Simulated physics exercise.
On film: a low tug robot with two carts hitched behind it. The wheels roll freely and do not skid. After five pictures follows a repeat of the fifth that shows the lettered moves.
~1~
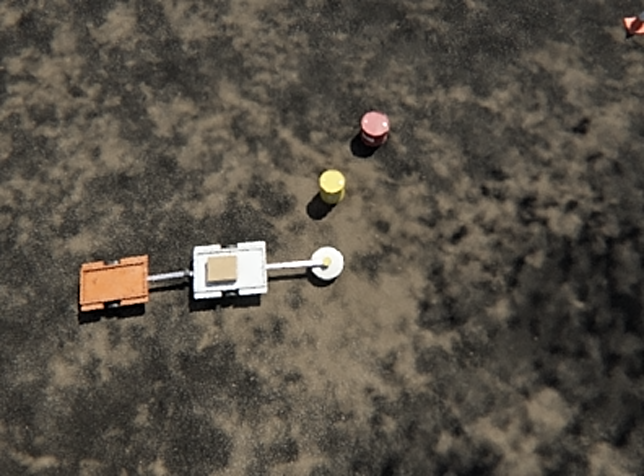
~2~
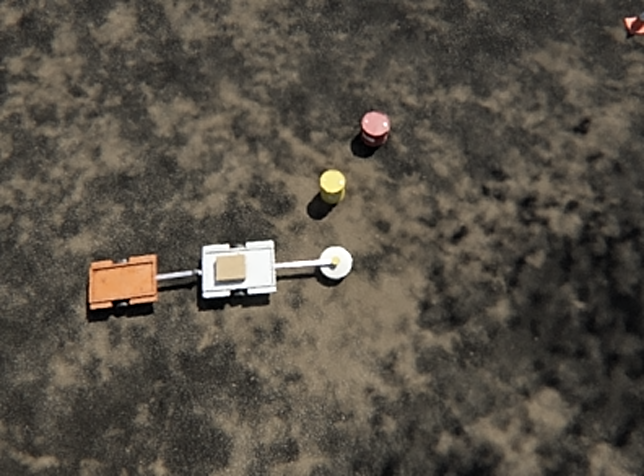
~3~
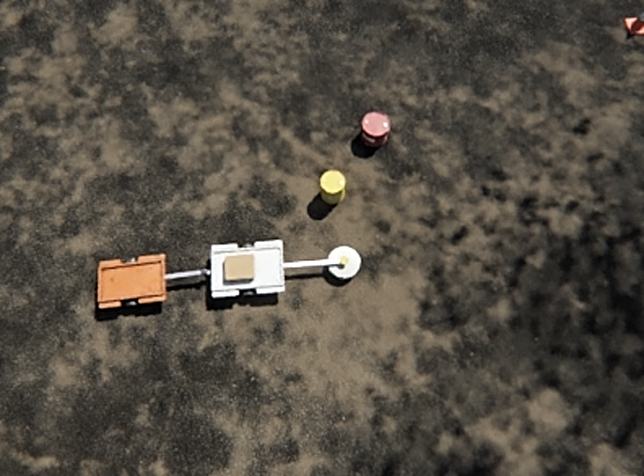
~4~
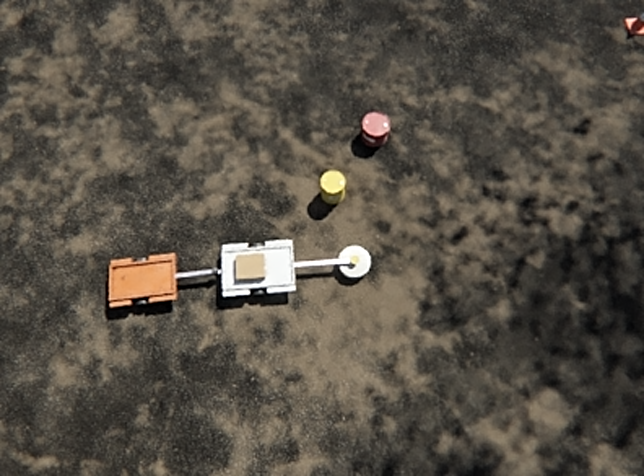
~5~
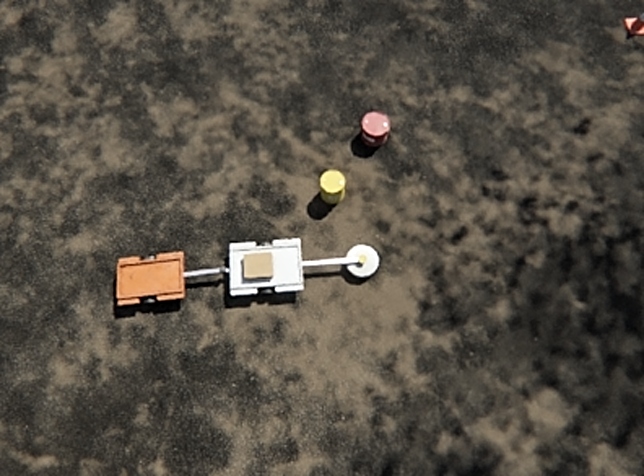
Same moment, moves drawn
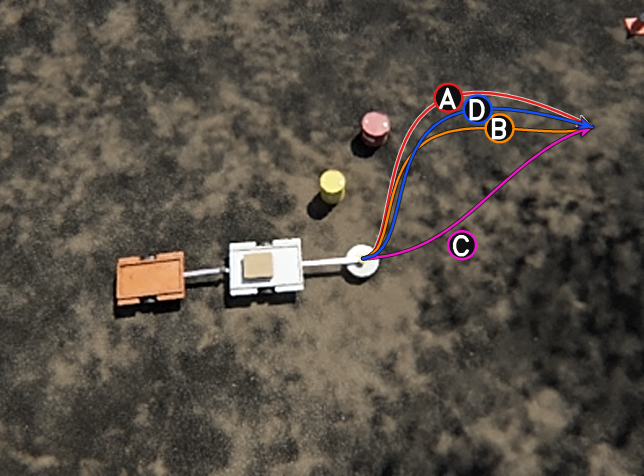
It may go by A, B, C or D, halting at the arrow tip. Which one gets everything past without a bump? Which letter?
Line C does it.
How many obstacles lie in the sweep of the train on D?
In all, one.
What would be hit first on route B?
It meets the yellow keg.
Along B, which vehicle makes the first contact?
The white cart touches first.
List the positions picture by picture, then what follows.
Red tub (373, 135); yellow keg (332, 193); robot (327, 263), in the first picture.
Robot (336, 263); white cart (239, 268); orange cart (123, 281); yellow keg (332, 193), in the second picture.
Robot (344, 263); white cart (248, 268); orange cart (132, 281); yellow keg (332, 193), in the third picture.
Robot (354, 262); white cart (258, 267); orange cart (143, 280); yellow keg (333, 194), in the fourth picture.
Robot (362, 261); white cart (266, 266); orange cart (151, 278); yellow keg (332, 193); red tub (374, 135), in the fifth picture.
On the marked copy, A from (363, 259) via (427, 110) to (591, 126); B from (363, 259) via (435, 136) to (592, 127); C from (363, 259) via (487, 197) to (592, 127); D from (363, 259) via (435, 125) to (592, 127).
Following C. Soon after the start, robot (454, 227), last cart (254, 269).
Later, robot (523, 167), last cart (354, 251).
In the end, robot (588, 132), last cart (432, 216); nothing has been touched.
As for the rest, A meets the red tub and yellow keg; B meets the yellow keg; D meets the yellow keg.
